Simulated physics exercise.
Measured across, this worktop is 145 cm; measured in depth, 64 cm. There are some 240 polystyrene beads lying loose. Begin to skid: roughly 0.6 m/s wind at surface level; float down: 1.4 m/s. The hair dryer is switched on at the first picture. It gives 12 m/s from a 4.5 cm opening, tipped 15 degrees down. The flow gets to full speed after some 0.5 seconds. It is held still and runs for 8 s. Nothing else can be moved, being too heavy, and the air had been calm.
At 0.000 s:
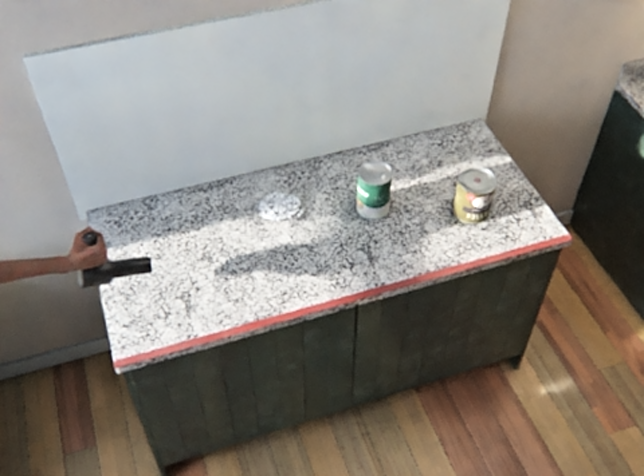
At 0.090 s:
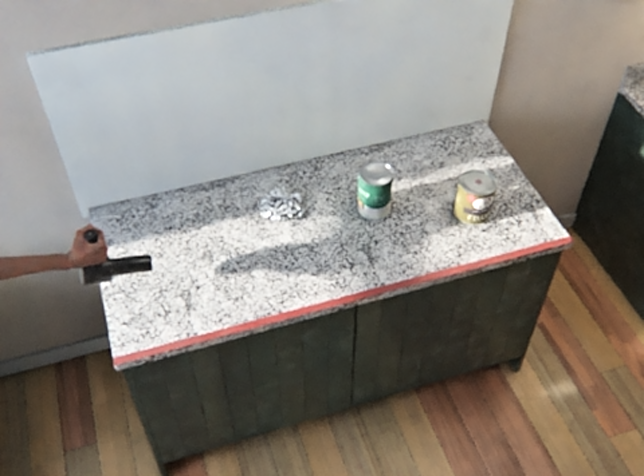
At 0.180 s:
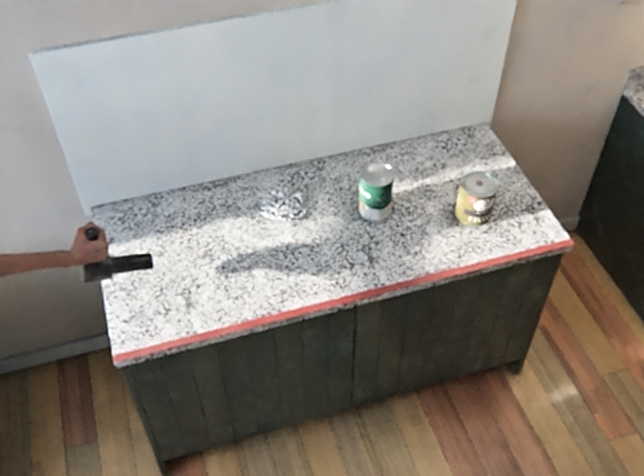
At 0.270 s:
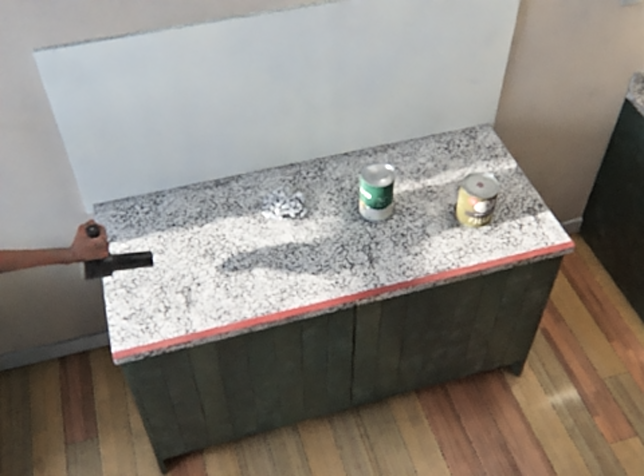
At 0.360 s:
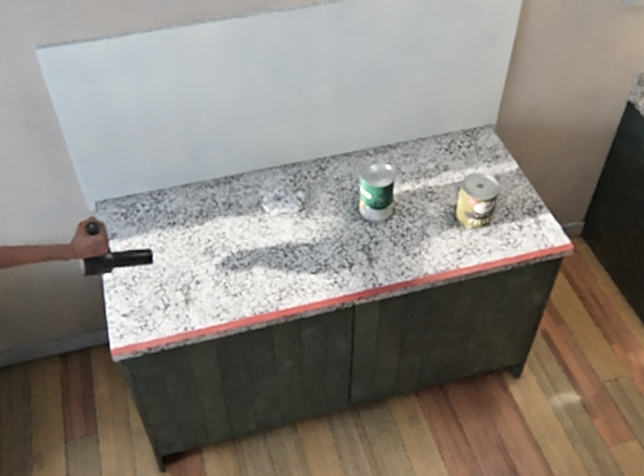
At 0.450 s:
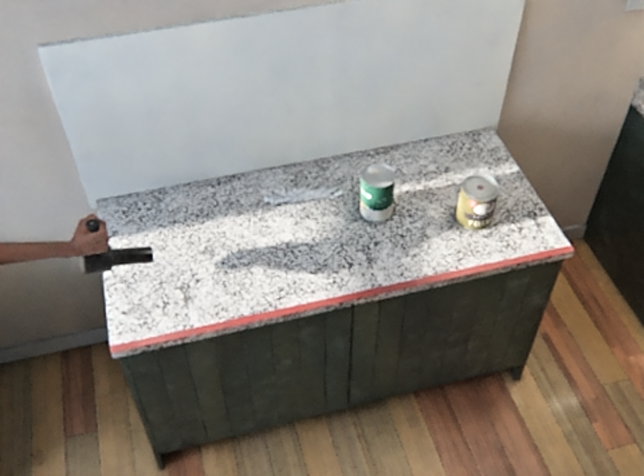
Small pale beads beside two tins sit still, then skid rightward as a hand holds a dryer.
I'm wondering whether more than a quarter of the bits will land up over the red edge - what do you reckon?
I'd say no, a quarter at most.
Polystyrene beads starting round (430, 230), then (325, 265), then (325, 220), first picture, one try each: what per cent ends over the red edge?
In that order: 50 %, 60 %, 5 %.
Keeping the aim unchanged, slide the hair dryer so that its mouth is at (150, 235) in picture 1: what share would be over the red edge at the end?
Result: Approx. 10 %.
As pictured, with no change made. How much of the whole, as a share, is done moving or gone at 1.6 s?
100 %.
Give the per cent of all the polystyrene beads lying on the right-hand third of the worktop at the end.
Something close to 0 % ends up there.
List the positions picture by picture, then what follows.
The middle of the polystyrene beads is near (279, 207), none has stirred yet and the mouth of the hair dryer is at (150, 265), in the first frame.
The middle of the polystyrene beads is near (281, 201), none has stirred yet and the red edge is centred on (360, 299), in the second frame.
The middle of the polystyrene beads is near (279, 204), none has stirred yet, the top of a tin is at (377, 174) and the top of a tin is at (480, 183), in the third frame.
The middle of the polystyrene beads is near (280, 203) and none has stirred yet, in the fourth frame.
The middle of the polystyrene beads is near (284, 201), the farthest in sight from the hair dryer is at (301, 194) and about 15 % have left their places, in the fifth frame.
The middle of the polystyrene beads is near (293, 196), the farthest in sight from the hair dryer is at (342, 190) and about 60 % have left their places, in the sixth frame.
After 1.6 s the count stands so, 0 % are over the red edge.
After 2.6 s the count stands so, 0 % are over the red edge.
After 4.4 s the count stands so, 0 % are over the red edge.
After 8.0 s, at the end, 0 % are over the red edge.
